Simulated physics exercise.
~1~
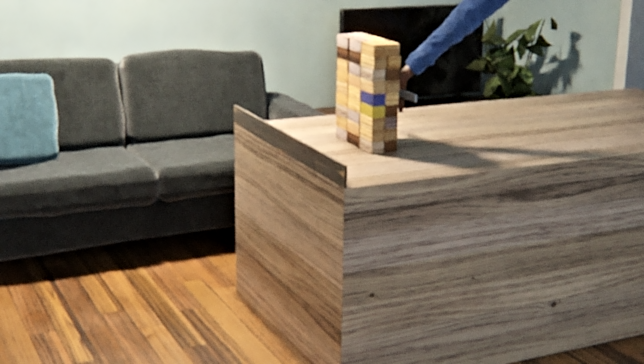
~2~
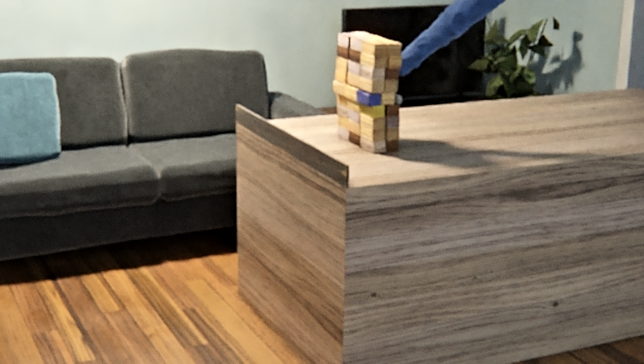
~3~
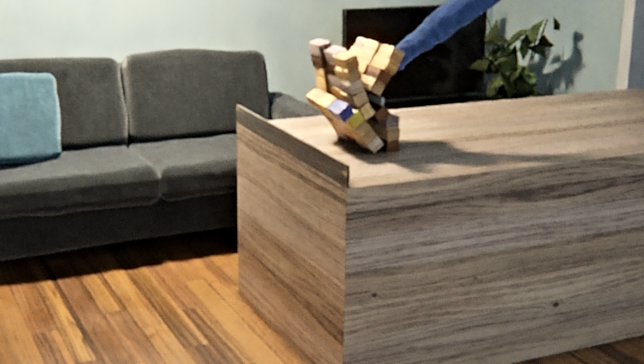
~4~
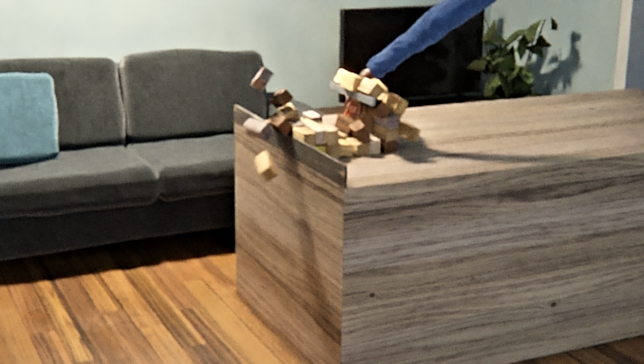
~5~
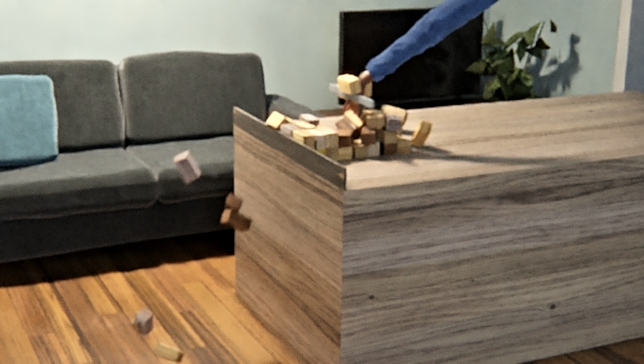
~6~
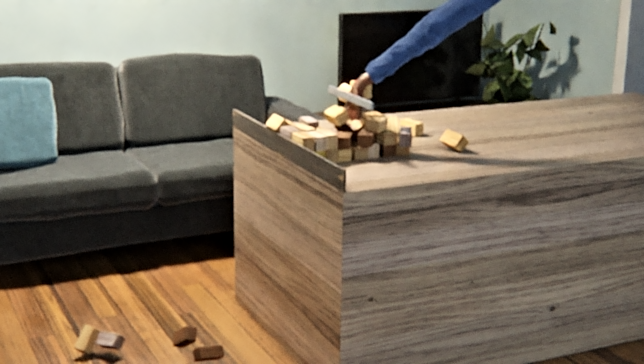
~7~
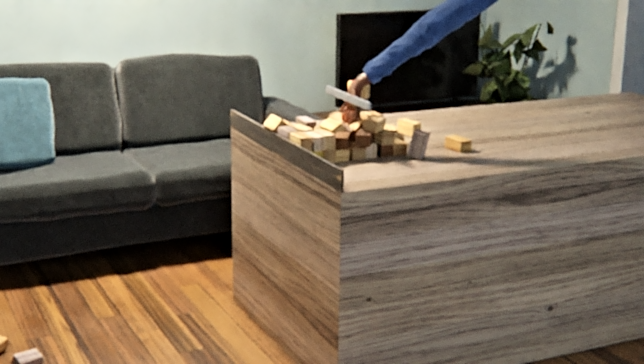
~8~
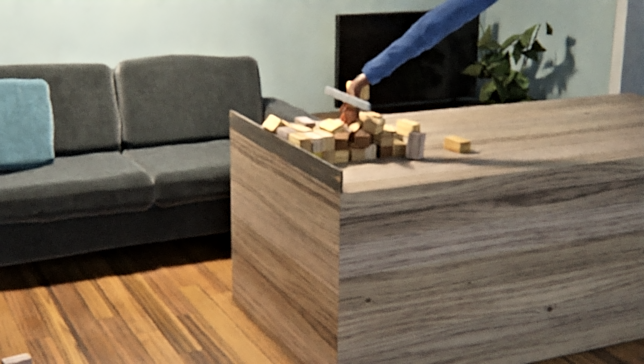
The clip opens on a neat stack of wooden blocks, one blue and one yellow among the paler and brown ones, standing near the left end of a low cupboard beside a grey sofa. A blue-sleeved arm reaches in from the right and pushes a strip of wood into the back of the stack. The stack bulges, then breaks apart and topples to the left. Blocks spill against the low board at the edge, and a few tumble over it to the floor. The arm stops, the strip held above a heap of blocks that stays on the cupboard.
